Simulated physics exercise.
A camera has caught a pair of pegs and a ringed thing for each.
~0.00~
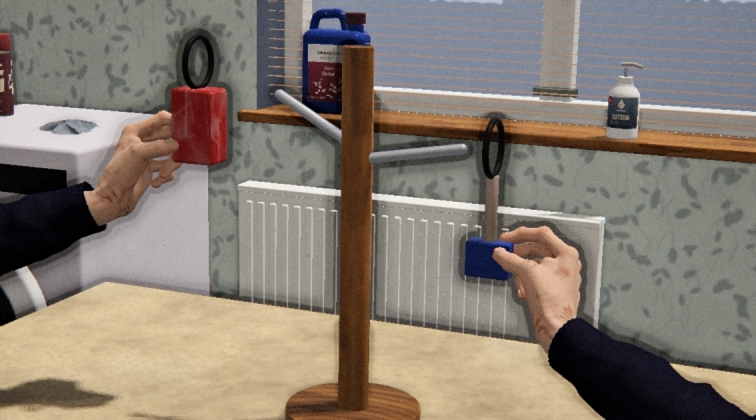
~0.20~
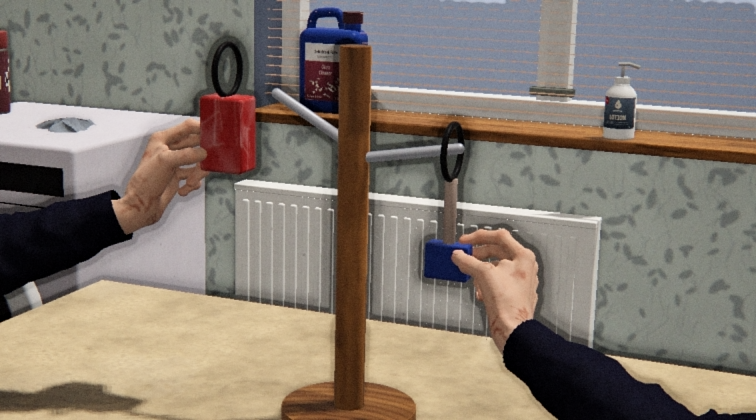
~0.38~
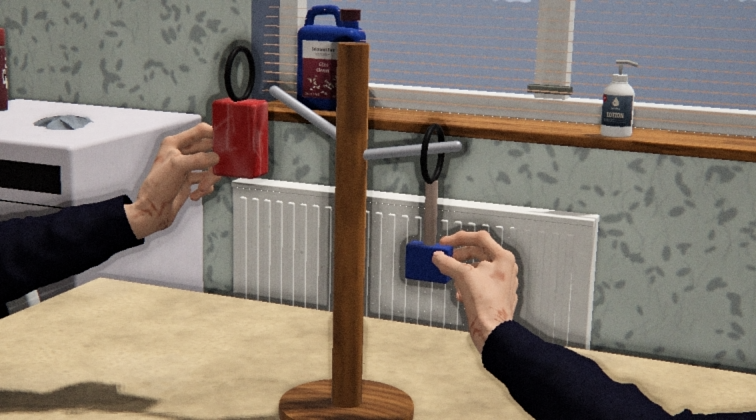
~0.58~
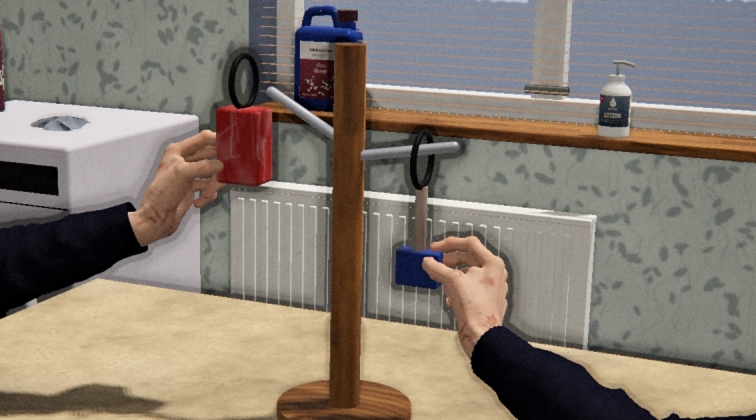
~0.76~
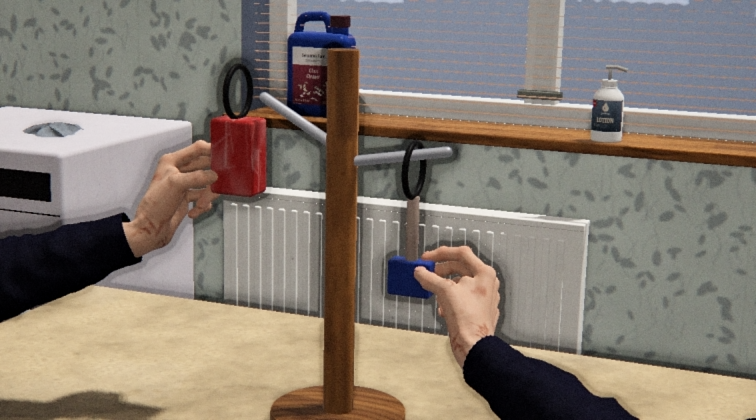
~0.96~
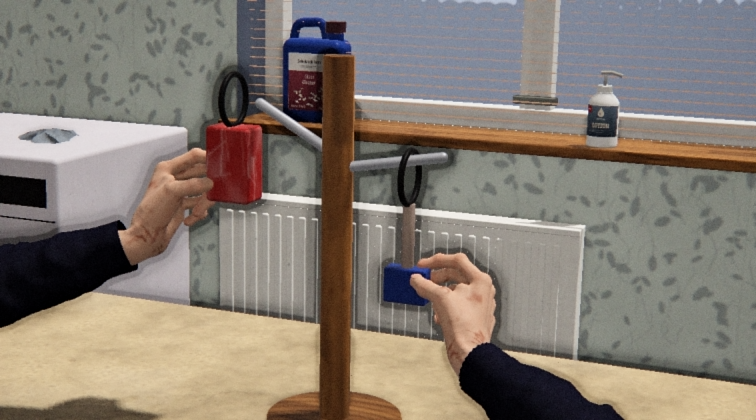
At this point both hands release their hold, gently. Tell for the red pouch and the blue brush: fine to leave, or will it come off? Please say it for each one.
Each one - red pouch: Comes off; blue brush: Fine to leave.
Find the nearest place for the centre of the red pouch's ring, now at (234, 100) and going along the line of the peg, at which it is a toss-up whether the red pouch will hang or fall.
Around (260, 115).
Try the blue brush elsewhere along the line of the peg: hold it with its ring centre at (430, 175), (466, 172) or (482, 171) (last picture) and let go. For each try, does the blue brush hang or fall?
First try it clings on, second try it goes down, third try it goes down.
Around 1.12 s, red pouch in the air near (234, 195); blue brush at rest near (406, 227).
Around 1.24 s, red pouch come down near (235, 351); blue brush at rest near (404, 227).
Around 1.44 s, red pouch come down near (235, 350); blue brush travelled a little near (396, 228).
Finally (2.2 s), the red pouch falls off, near (235, 350); the blue brush stays on its peg, near (371, 229).
